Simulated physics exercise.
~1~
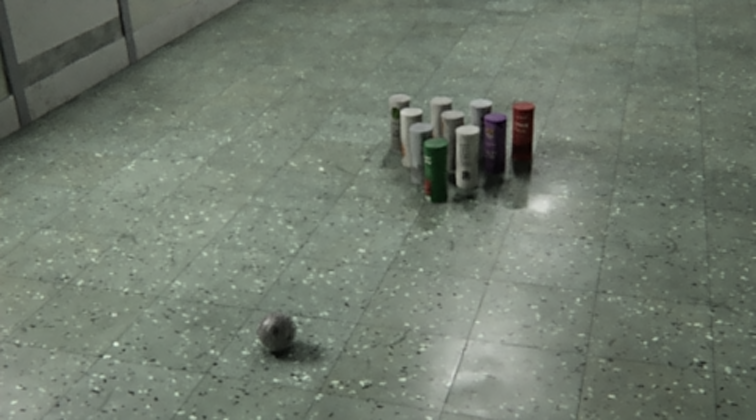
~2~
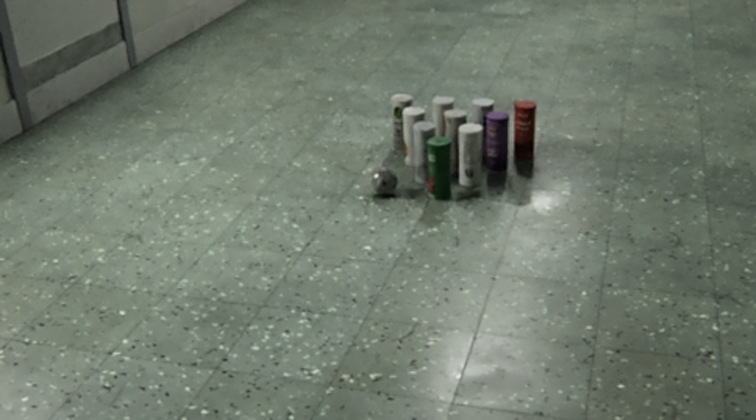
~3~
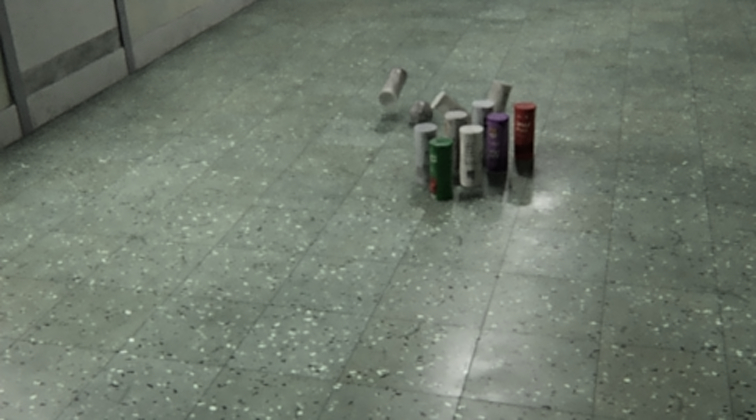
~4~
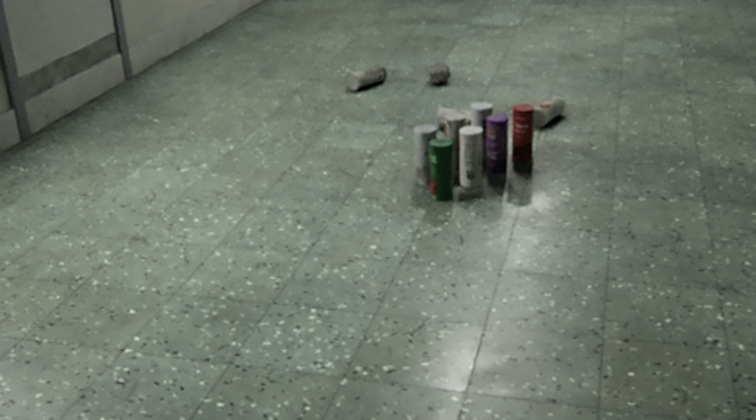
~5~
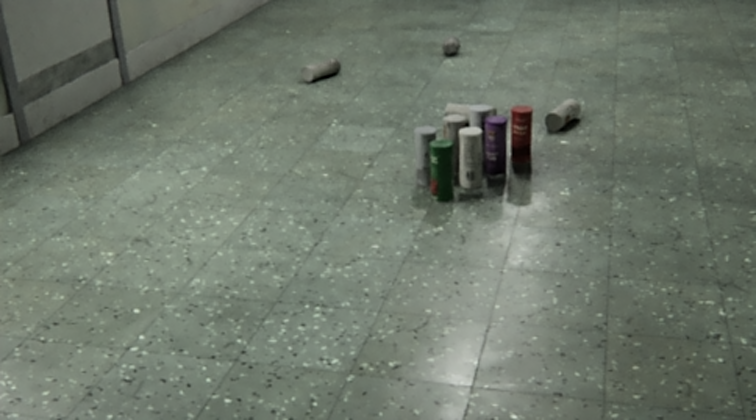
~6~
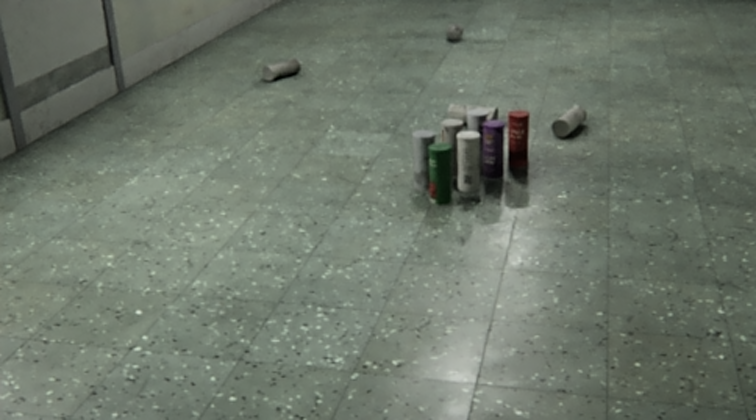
The clip opens on a speckled, tiled floor where tall canisters stand in a wedge, among them a green, a purple and a red one, while a grey ball sits in the foreground. The ball rolls away from the viewer and slightly right, reaching the left side of the group. It knocks into the canisters there, sending one tumbling to the left and tipping others behind. One canister drops to the right of the group, and the left one keeps rolling farther left. The ball continues into the distance, while the green, purple and red canisters remain standing.
